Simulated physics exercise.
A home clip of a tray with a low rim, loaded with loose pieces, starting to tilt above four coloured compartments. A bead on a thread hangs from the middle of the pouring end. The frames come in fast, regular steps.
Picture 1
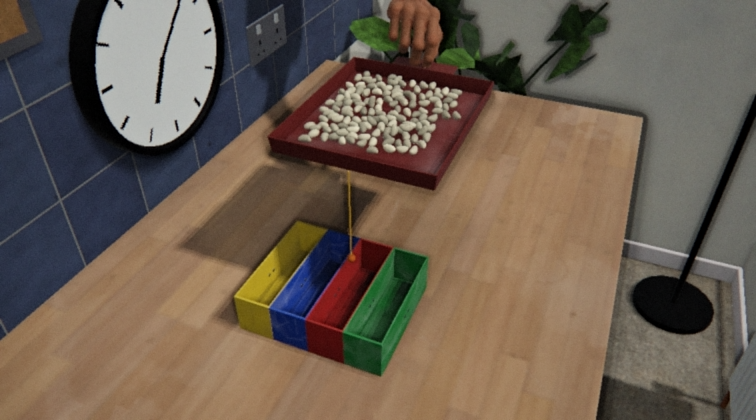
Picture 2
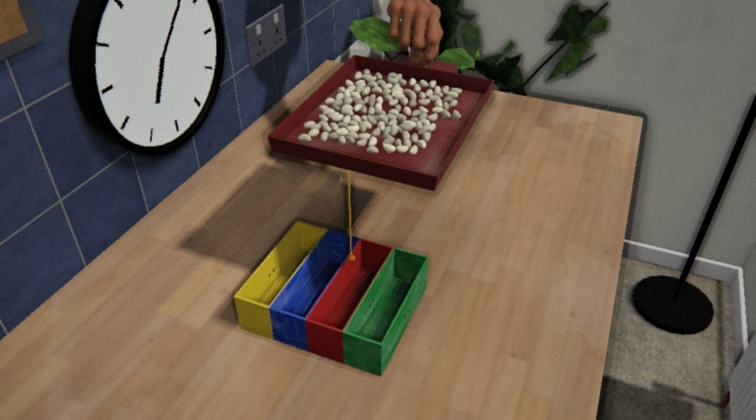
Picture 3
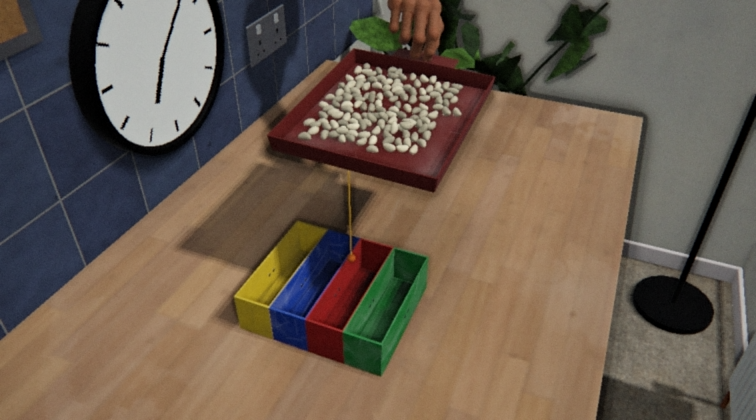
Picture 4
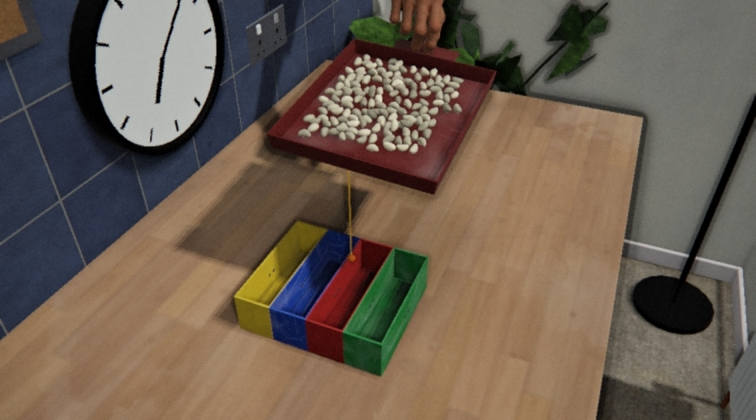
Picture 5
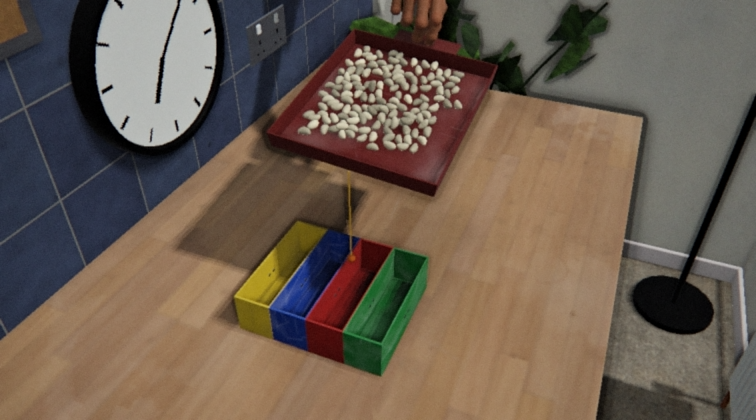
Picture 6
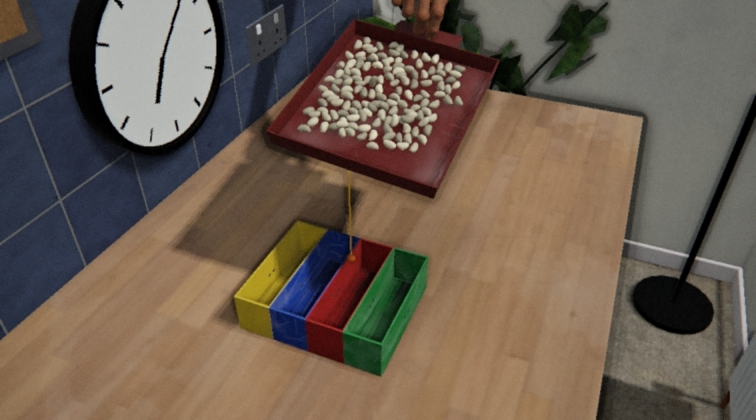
On a wooden table beside a wall clock, a hand held a red tray of white beans above yellow, blue, red and green compartments, then slowly raised its far end, tilting it slightly.
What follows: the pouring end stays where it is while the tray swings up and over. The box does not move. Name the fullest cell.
Most goes to the green cell.
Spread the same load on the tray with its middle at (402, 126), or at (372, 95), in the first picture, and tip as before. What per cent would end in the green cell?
The first gives 50 %, the second 40 %.
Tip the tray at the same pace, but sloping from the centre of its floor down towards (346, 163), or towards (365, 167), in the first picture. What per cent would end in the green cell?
About 10 and 20 per cent.
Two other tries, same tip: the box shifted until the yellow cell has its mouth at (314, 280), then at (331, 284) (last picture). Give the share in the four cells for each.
In turn 90 and 100 in a hundred.
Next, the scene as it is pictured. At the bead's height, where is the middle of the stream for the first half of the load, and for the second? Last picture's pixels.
The first part at (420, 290); the rest at (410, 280).
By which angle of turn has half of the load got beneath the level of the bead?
Near 110 degrees.
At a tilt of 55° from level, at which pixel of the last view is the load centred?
At about (401, 128).
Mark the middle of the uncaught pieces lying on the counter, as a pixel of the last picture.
Near (445, 345).
Soon, tray tipped steeply; all on the tray.
A while on, tray tipped right over; nearly all on the tray; a stray few falling or outside the box.
Towards the end, tray tipped past a quarter turn; about a third in the green cell; a small part in the red cell; about half falling or outside the box.
Finally, tray tipped past a quarter turn; about a third in the green cell; a small part in the red cell; none in the blue cell; none in the yellow cell; about half outside the box.
